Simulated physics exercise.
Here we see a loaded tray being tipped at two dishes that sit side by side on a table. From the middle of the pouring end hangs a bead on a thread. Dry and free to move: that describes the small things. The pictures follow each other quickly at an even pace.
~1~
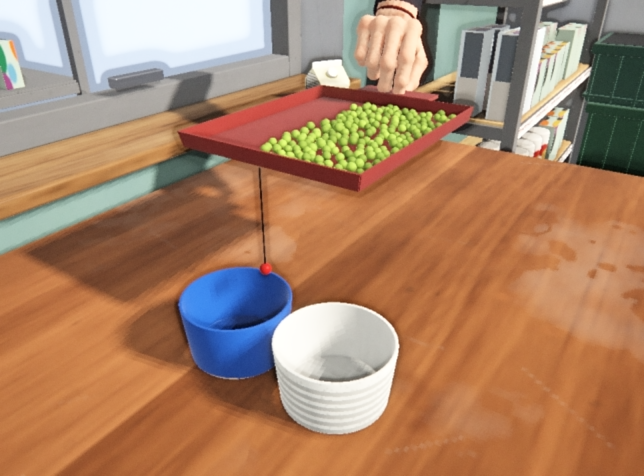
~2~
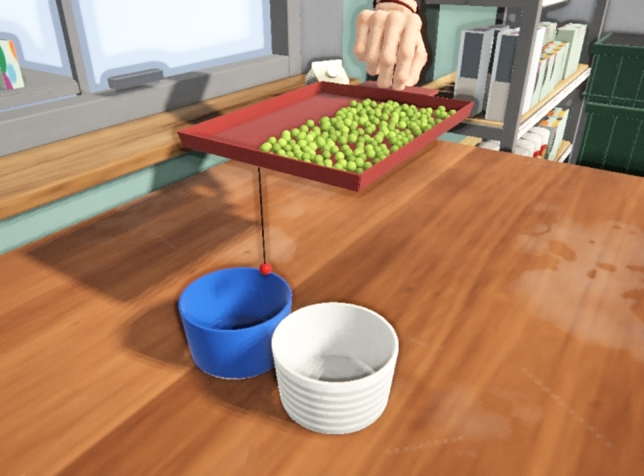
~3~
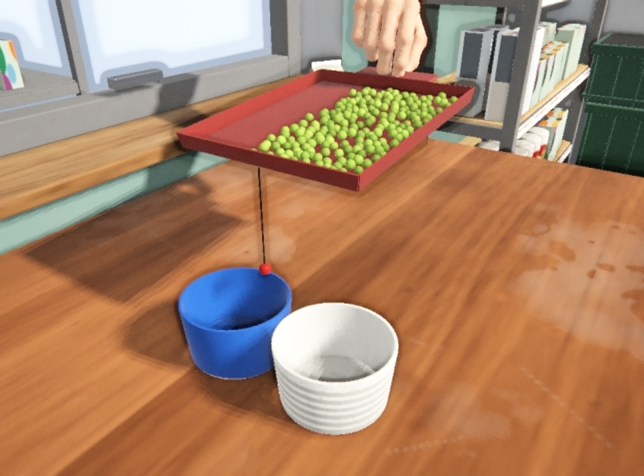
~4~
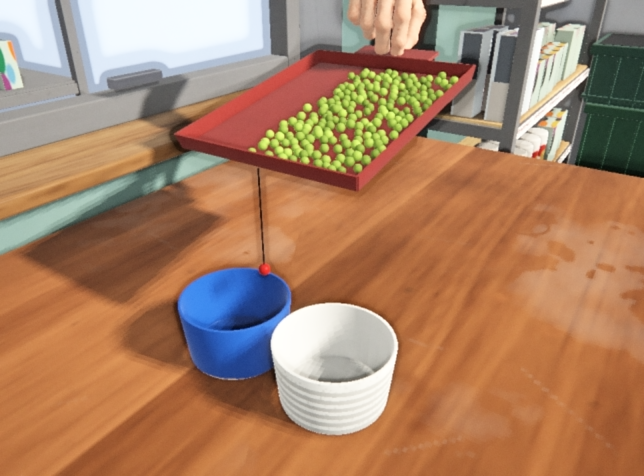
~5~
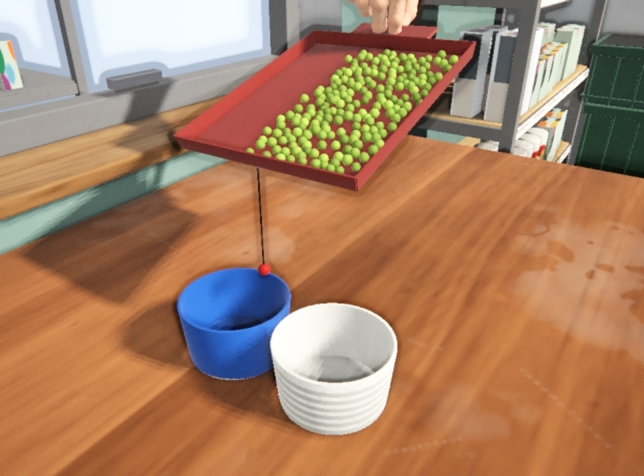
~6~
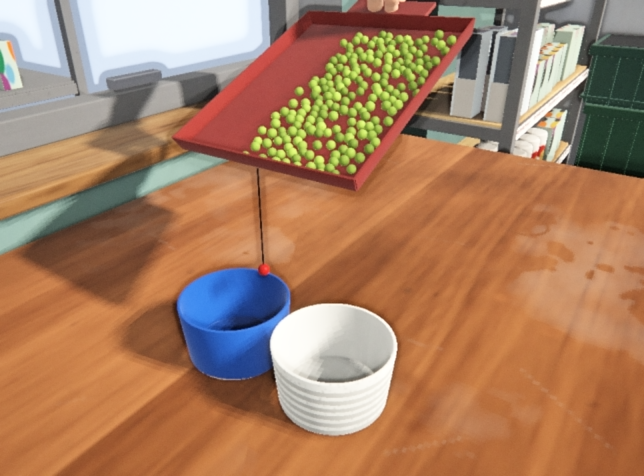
To begin with, a hand holds a red tray of green peas nearly flat above a blue dish and a white dish on a wooden table, a red bead hanging from its near edge. The hand then lifts the far end steadily, tilting the tray more steeply, and some peas shift and spread across it.
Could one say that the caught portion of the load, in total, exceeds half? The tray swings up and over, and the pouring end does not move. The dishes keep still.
Yes, watching it, the dishes hang on to most of it.
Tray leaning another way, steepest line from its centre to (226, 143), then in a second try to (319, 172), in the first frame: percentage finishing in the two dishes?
About 10 and 90 percent.
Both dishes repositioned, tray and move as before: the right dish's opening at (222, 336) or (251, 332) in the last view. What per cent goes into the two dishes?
50 per cent the first time, 80 per cent the second time.
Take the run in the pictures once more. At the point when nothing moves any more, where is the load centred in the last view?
Around (231, 351).
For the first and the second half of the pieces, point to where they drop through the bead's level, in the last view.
First roughly (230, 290), then roughly (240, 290).
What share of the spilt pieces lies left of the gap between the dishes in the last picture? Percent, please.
I'd put it at around 100 per cent.
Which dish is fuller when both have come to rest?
The one to the left is fuller.
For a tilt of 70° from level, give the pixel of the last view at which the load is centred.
The middle of the pieces shows up near (277, 144).
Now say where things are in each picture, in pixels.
The first frame shows corners of the pouring end near (182, 131) and (359, 173), level; middle of the load near (360, 135), dried peas; left dish near (199, 347); right dish near (300, 399); bead on its thread near (265, 269).
The second frame shows corners of the pouring end near (182, 131) and (359, 173), level; middle of the load near (360, 132).
The third frame shows corners of the pouring end near (181, 132) and (358, 173), tipped barely, level across its low end; middle of the load near (359, 125).
The fourth frame shows corners of the pouring end near (179, 133) and (356, 174), tipped a little, level across its low end; middle of the load near (358, 115).
The fifth frame shows corners of the pouring end near (177, 134) and (355, 175), tipped clearly, level across its low end; middle of the load near (356, 104).
The sixth frame shows corners of the pouring end near (176, 136) and (353, 176), tipped clearly, level across its low end; middle of the load near (351, 96), near a quarter on the move; left dish near (197, 348); right dish near (298, 400).
Shortly afterwards, tray tipped steeply; all but a few on the tray; a little in the air.
Next, tray tipped past a quarter turn; near half on the tray; only a few in the right dish; a little in the left dish; a little outside both; near a third in the air.
Some moments later, tray tipped past a quarter turn; near a quarter in the right dish; near half in the left dish; near a quarter outside both.
In the end, tray tipped past a quarter turn; near a quarter in the right dish; near half in the left dish; near a quarter outside both.
